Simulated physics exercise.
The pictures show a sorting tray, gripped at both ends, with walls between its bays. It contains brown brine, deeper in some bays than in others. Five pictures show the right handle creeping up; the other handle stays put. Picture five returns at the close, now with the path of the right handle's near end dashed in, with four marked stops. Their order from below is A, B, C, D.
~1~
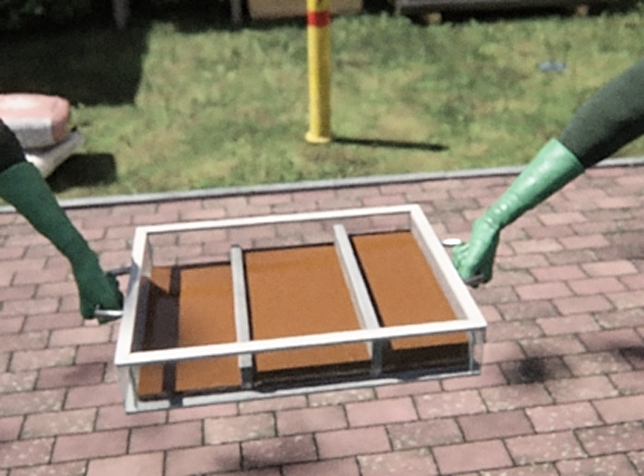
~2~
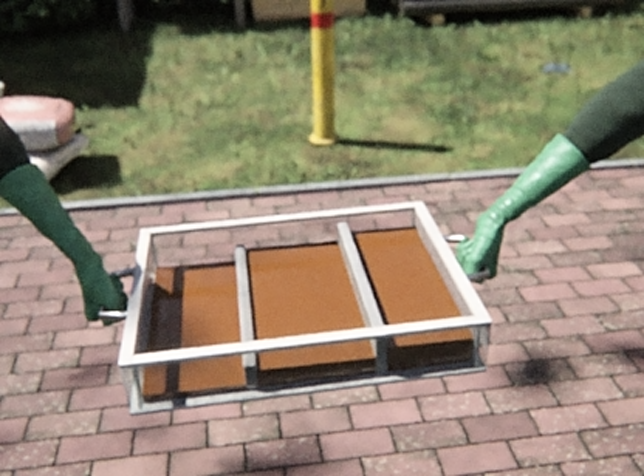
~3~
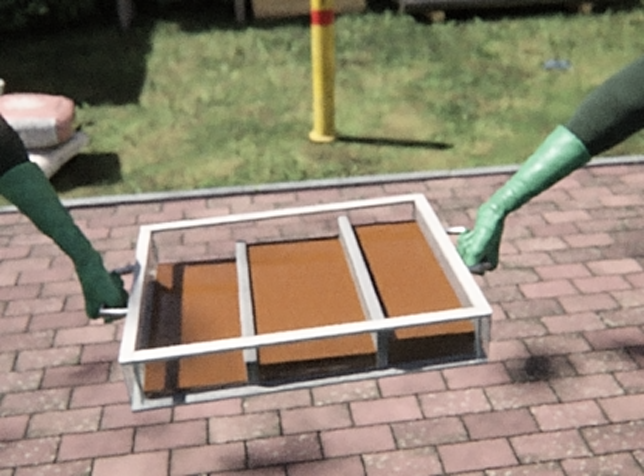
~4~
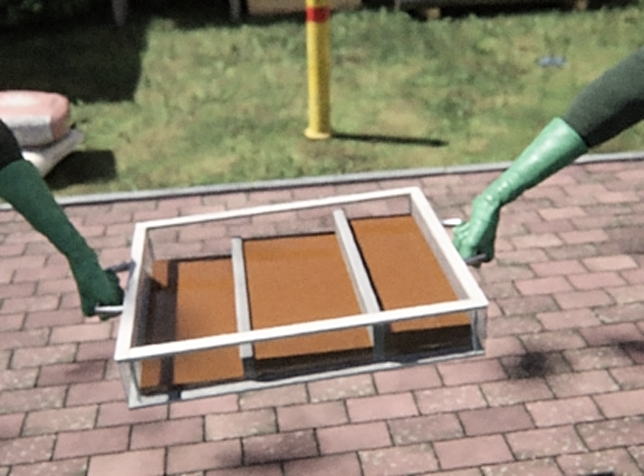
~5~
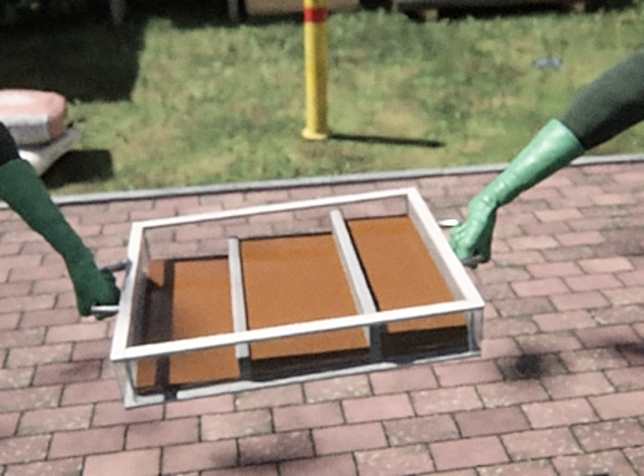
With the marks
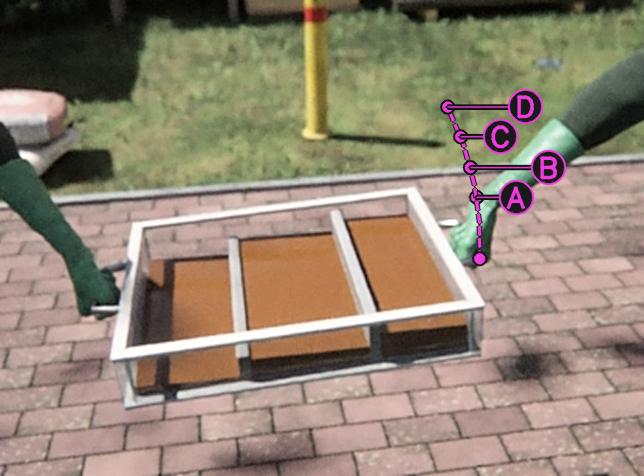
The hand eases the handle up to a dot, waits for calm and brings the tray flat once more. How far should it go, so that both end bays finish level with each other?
Go for C.
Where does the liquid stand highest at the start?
The right bay.
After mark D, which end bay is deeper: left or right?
The left end bay.
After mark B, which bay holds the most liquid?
It is the right one.
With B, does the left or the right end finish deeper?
The right end bay.
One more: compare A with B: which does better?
B.
On the marked copy, A at (476, 197); B at (470, 167); C at (460, 136); D at (447, 106).
With A, the right end bay stands much deeper than the other; nothing spills.
With B, the right end bay stands much deeper than the other; nothing spills.
With C, the two end bays stand about equally deep; nothing spills.
With D, the left end bay stands a little deeper than the other; about 3 % goes over the rim.
